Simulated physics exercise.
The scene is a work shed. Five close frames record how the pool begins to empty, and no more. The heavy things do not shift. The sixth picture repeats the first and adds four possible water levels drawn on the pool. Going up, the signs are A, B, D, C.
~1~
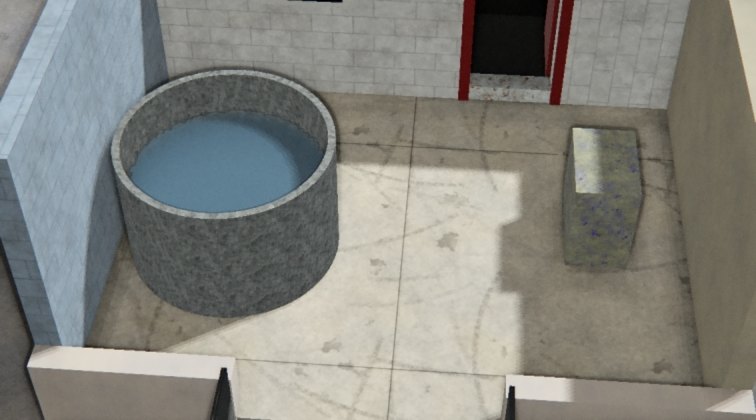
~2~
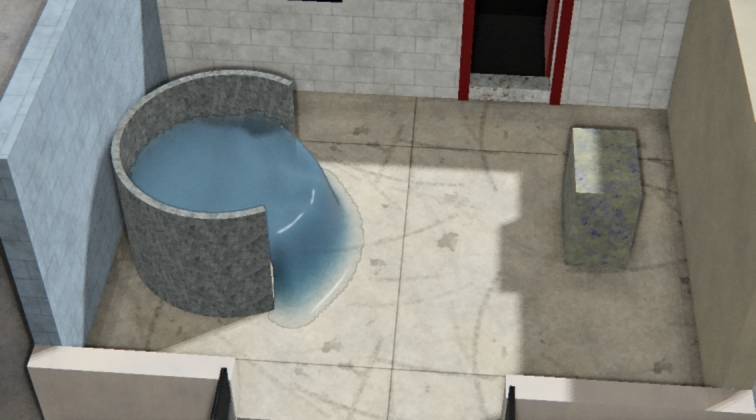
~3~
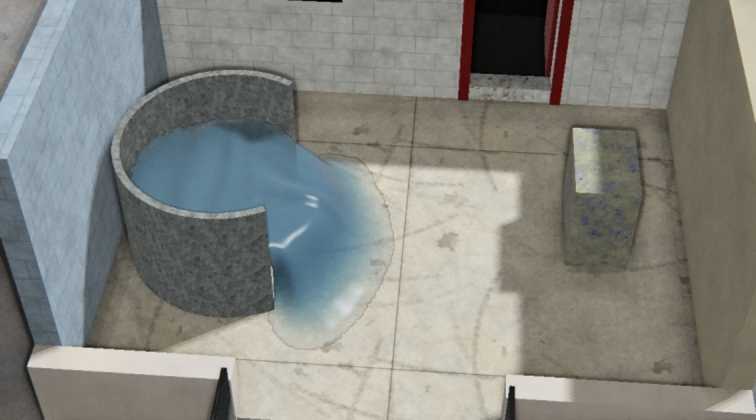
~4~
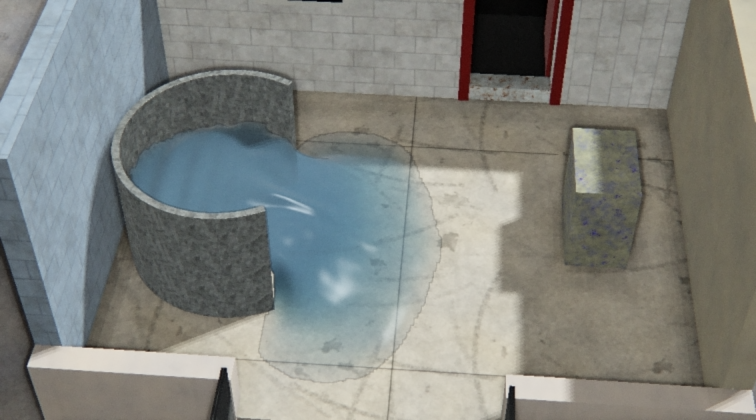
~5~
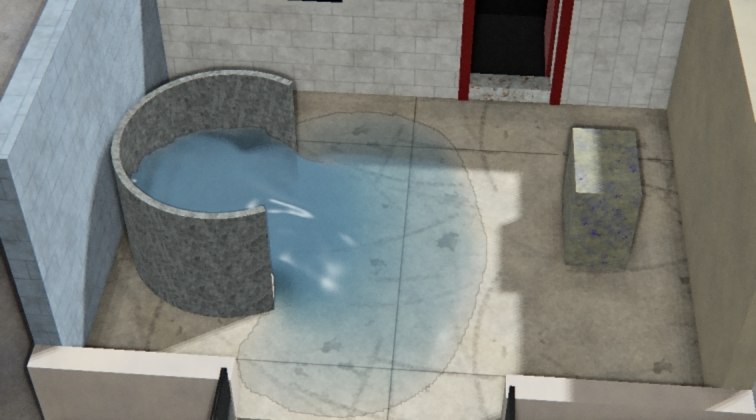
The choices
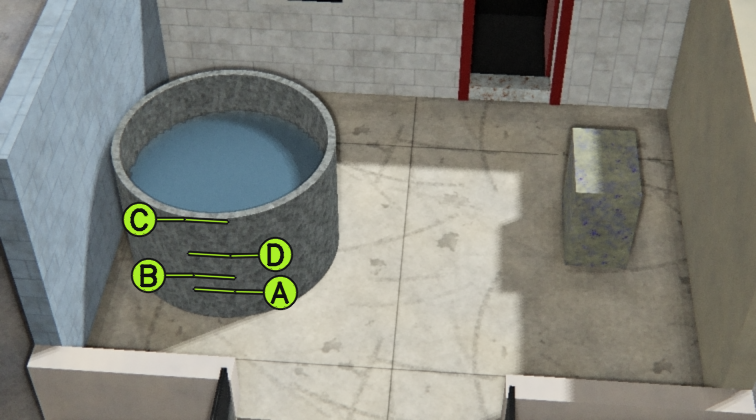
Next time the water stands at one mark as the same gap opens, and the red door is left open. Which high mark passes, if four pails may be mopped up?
D is the one.
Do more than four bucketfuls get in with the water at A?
No.
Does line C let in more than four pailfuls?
Yes, that goes wrong.
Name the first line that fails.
Here it is line C.
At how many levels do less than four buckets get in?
Three of them.
On the marked copy, A at (215, 290); B at (213, 276); C at (205, 220); D at (210, 254); from the bottom up A, B, D, C.
For line A, nothing gets over.
For line B, nothing gets over.
For line C, about 8 bucketfuls get in.
For line D, a splash gets over, under a bucket.
